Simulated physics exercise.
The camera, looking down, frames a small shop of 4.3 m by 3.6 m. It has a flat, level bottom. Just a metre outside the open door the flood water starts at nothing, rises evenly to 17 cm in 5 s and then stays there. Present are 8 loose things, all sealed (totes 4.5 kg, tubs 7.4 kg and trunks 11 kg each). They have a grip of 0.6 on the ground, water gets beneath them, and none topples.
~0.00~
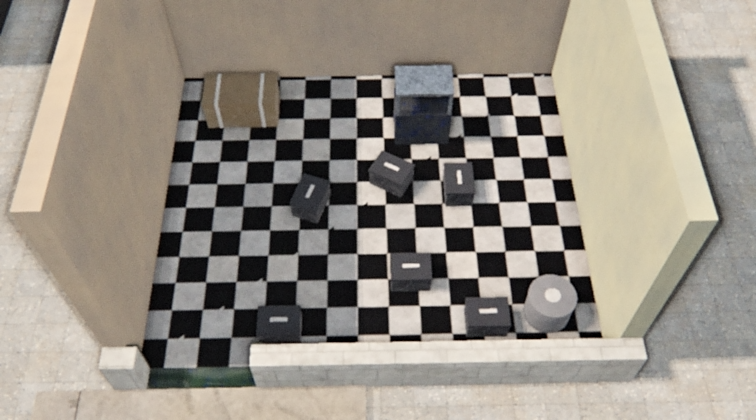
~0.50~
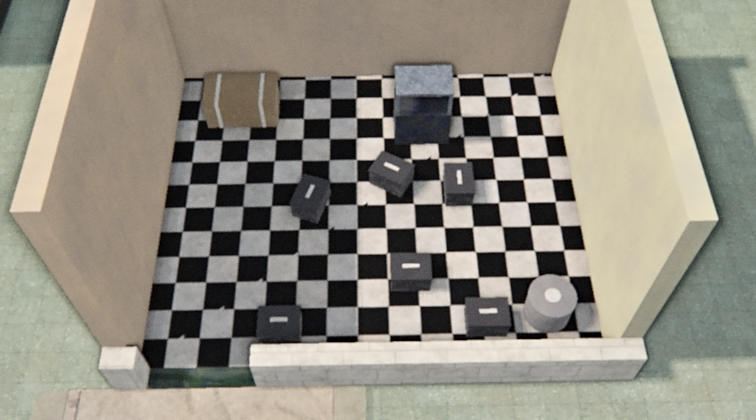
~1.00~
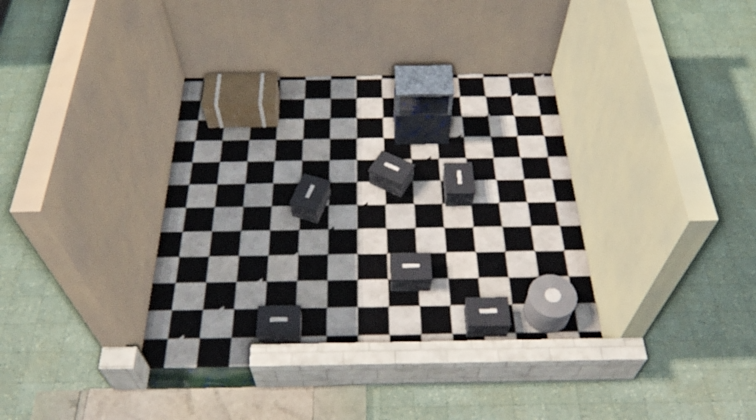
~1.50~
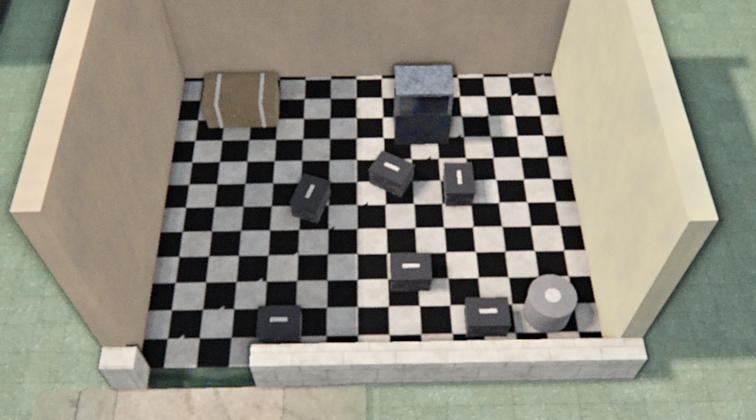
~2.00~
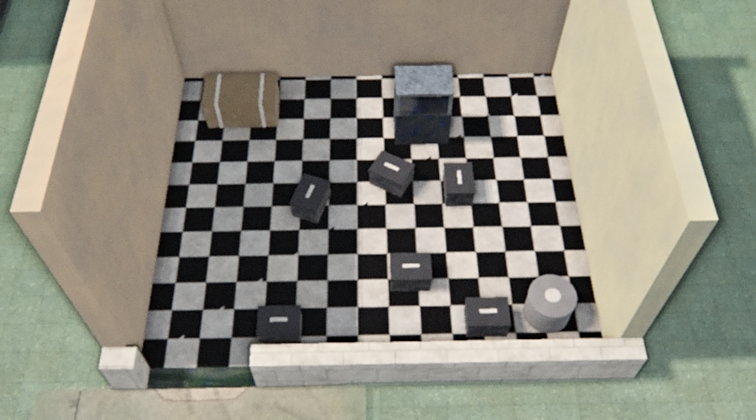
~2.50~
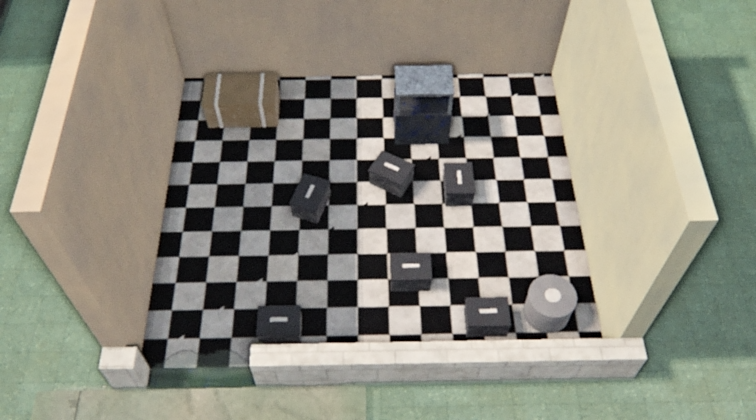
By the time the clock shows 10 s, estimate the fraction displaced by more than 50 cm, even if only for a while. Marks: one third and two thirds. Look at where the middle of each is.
Watching this, I'd call it a small share.
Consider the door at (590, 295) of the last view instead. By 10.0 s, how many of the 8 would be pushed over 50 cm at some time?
Then the count would be 7.
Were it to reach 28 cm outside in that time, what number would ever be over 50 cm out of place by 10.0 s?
The count would be 4.
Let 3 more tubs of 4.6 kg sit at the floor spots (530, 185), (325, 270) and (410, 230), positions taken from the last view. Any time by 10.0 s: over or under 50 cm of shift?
So, in the order asked, it's not far enough, not far enough and not far enough.
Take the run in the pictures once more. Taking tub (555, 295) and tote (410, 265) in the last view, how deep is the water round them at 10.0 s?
I'd put it at 0 cm and 1 cm respectively.
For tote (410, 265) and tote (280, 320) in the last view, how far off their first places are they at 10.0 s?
One is off by 0 cm, the other by 5 cm, in the order asked.
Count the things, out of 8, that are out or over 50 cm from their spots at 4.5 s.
Answer: 0.
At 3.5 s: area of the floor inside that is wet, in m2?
About 1.0 m2.
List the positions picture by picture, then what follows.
The first frame shows a tote at (411, 266), on the bottom; a tote at (279, 320) rests on the ground; water covers 0.0 m2; 0 of 8 have shifted.
The second frame shows a tote at (411, 266), on the bottom; a tote at (279, 320), on the bottom; water covers 0.0 m2; 0 of 8 have shifted.
The third frame shows a tote at (411, 266) rests on the ground; a tote at (279, 320), on the bottom; 0.0 m2 under water; 0 of 8 have shifted.
The fourth frame shows a tote at (411, 266), on the bottom; a tote at (279, 320) rests on the ground; 0.0 m2 under water; 0 of 8 have shifted.
The fifth frame shows a tote at (411, 266) rests on the ground; a tote at (279, 320), on the bottom; 0.0 m2 under water; 0 of 8 have shifted.
The sixth frame shows a tote at (411, 266), on the bottom; a tote at (279, 320), on the bottom; 0.1 m2 under water; 0 of 8 have shifted.
After 3.5 s 0 of 8 are over 50 cm from their spots; 0 afloat.
After 4.5 s 0 of 8 are over 50 cm from their spots; 0 afloat.
After 7.0 s 0 of 8 are over 50 cm from their spots; 1 afloat.
After 10.0 s 1 of 8 are over 50 cm from their spots, and 1 have been at some point; 1 afloat.
